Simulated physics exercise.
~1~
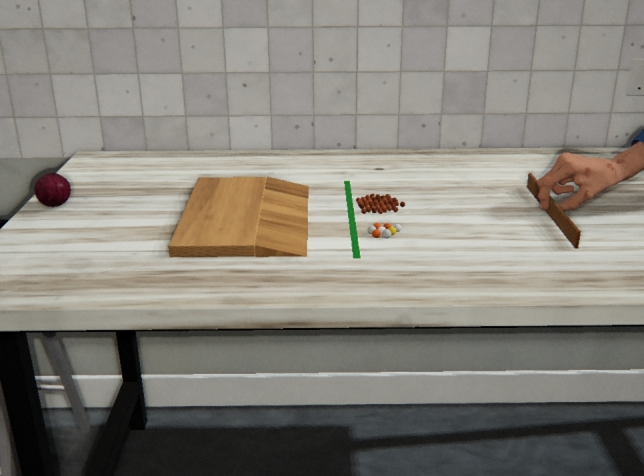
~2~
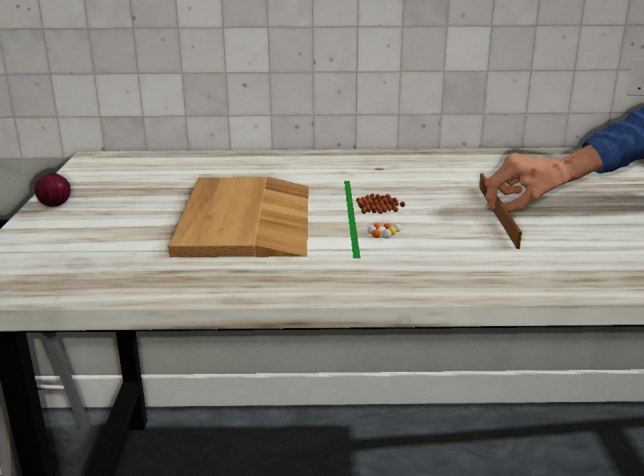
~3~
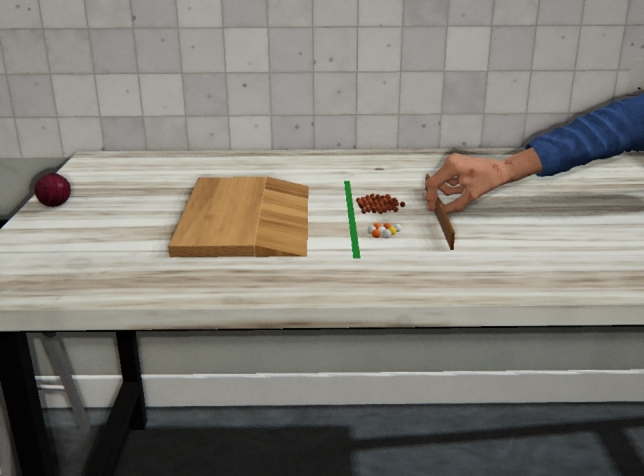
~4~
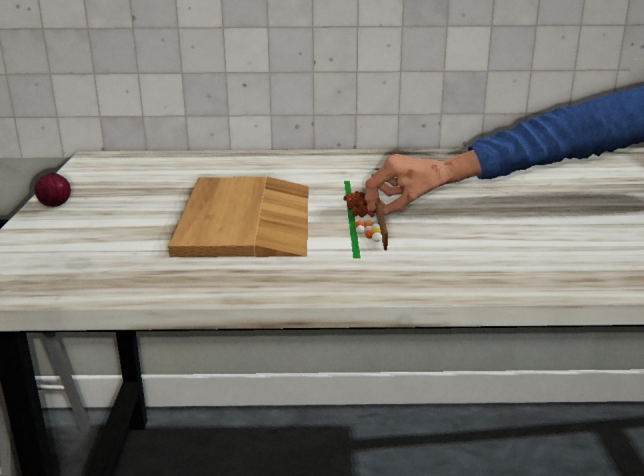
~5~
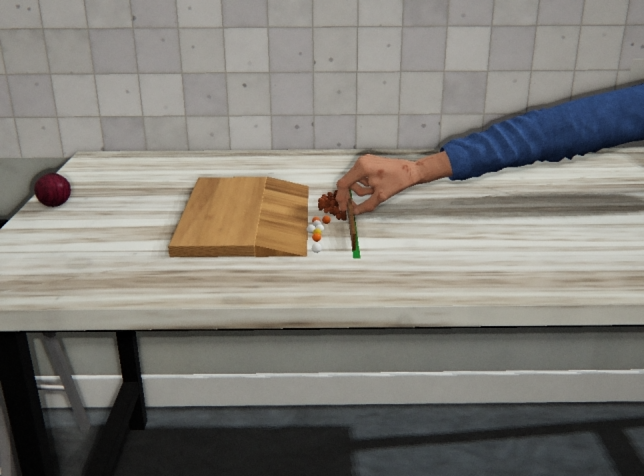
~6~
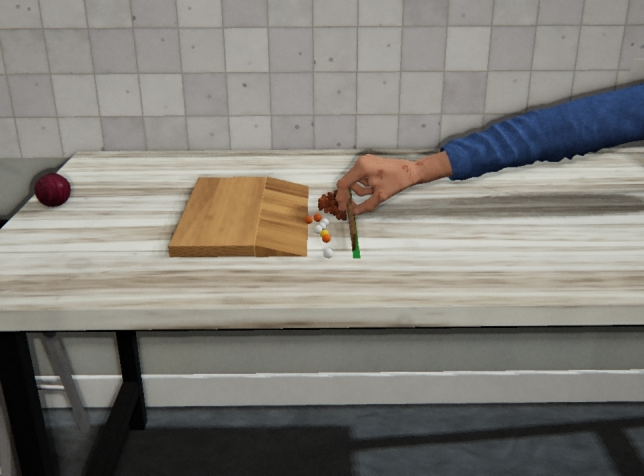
In the video, a hand slides an upright strip of wood leftward across a table, pushing a batch of brown pieces and a nearer batch of multicoloured balls toward a wooden ramp. The strip stops at the green tape, and both batches remain short of the ramp's top.
